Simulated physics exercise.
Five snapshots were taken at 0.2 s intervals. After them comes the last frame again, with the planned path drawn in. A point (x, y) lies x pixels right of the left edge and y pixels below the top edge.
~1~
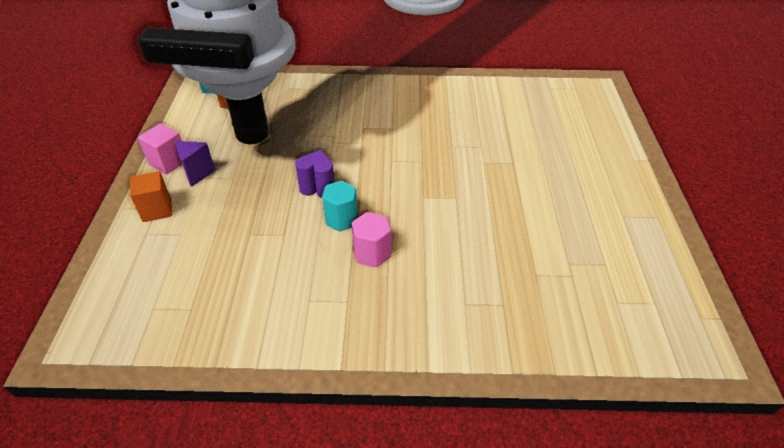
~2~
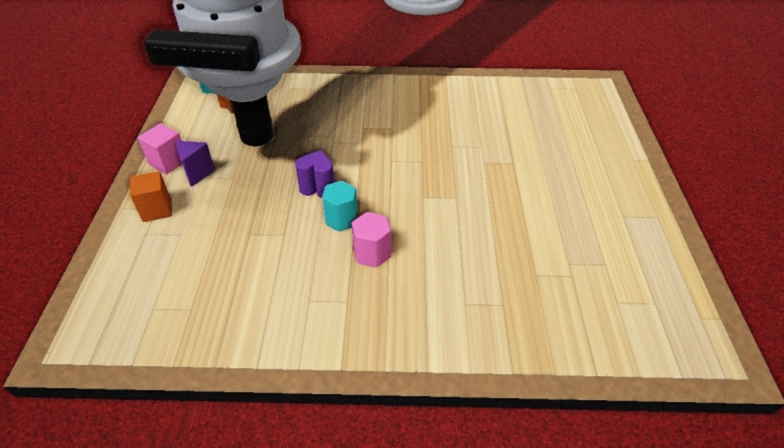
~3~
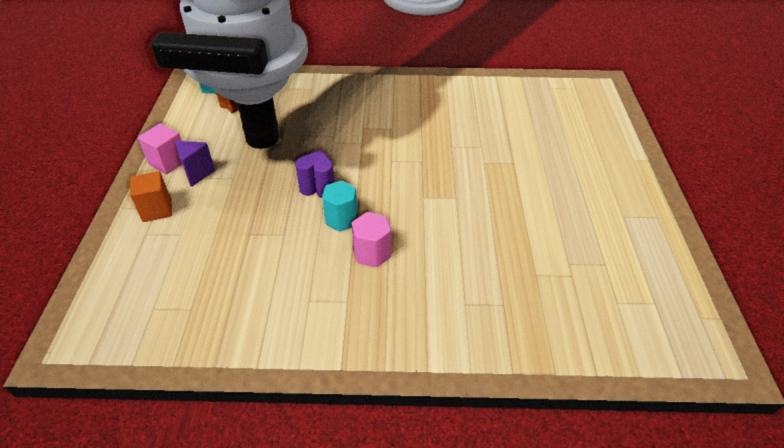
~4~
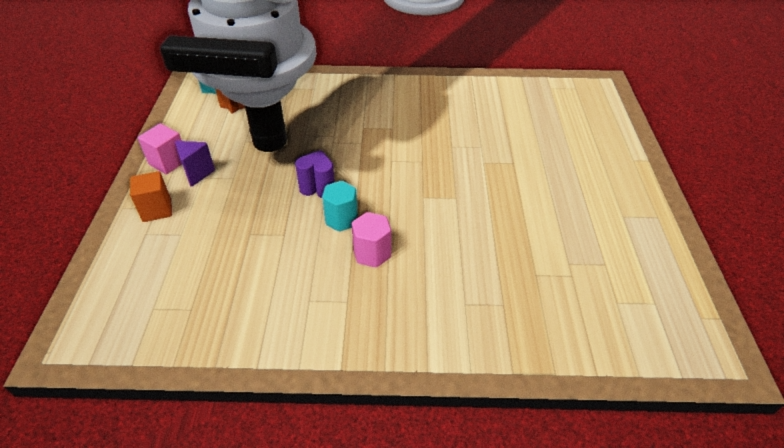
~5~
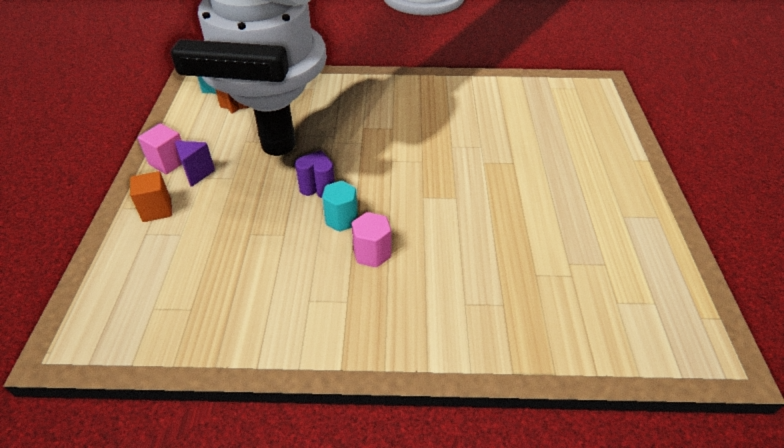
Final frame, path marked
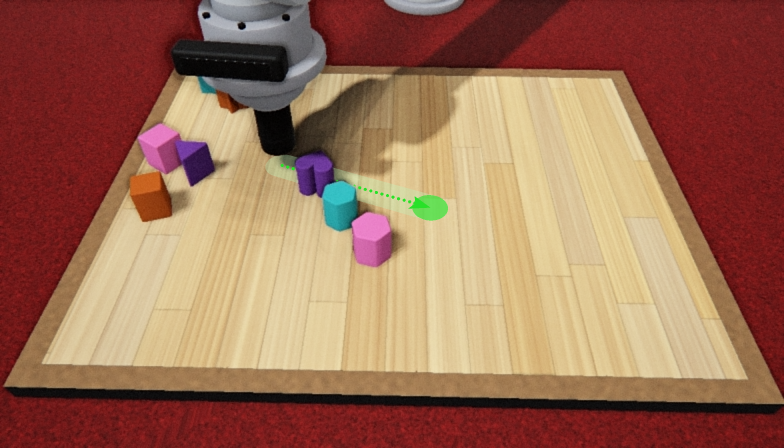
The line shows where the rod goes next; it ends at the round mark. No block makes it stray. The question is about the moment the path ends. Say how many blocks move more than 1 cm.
Answer: Two blocks.
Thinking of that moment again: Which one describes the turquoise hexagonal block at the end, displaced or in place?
The result: It moves.
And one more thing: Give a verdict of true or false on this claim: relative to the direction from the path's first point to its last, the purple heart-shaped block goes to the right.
It is true.
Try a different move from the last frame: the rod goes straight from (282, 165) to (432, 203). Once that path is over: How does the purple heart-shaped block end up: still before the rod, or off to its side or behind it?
I'd say the purple heart-shaped block has slipped off and sits beside or behind the rod.
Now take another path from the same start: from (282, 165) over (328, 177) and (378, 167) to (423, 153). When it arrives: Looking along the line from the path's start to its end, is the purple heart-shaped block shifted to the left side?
I expect not.
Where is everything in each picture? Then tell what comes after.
The first picture shows rod tip (253, 135); block tops, purple heart-shaped block (315, 161); turquoise hexagonal block (339, 192); pink hexagonal block (371, 225).
The second picture shows rod (257, 137); blocks unchanged.
The third picture shows rod (263, 140); blocks unchanged.
The fourth picture shows rod (270, 143); blocks unchanged.
The fifth picture shows rod (279, 146); purple heart-shaped block (315, 161); turquoise hexagonal block (339, 192); pink hexagonal block (371, 225).
Path on the board, in a line from (282, 165) to (430, 208).
What follows on the original path. One third of the way, rod (328, 160); purple heart-shaped block (335, 172), turned 20° clockwise; turquoise hexagonal block (342, 195), turned 15° clockwise.
Two thirds of the way, rod (378, 174); purple heart-shaped block (367, 187), turned 60° clockwise; turquoise hexagonal block (347, 208), turned 60° clockwise.
At the end, rod (432, 188); purple heart-shaped block (368, 187), turned 60° clockwise; turquoise hexagonal block (347, 208), turned 60° clockwise; pink hexagonal block in place.
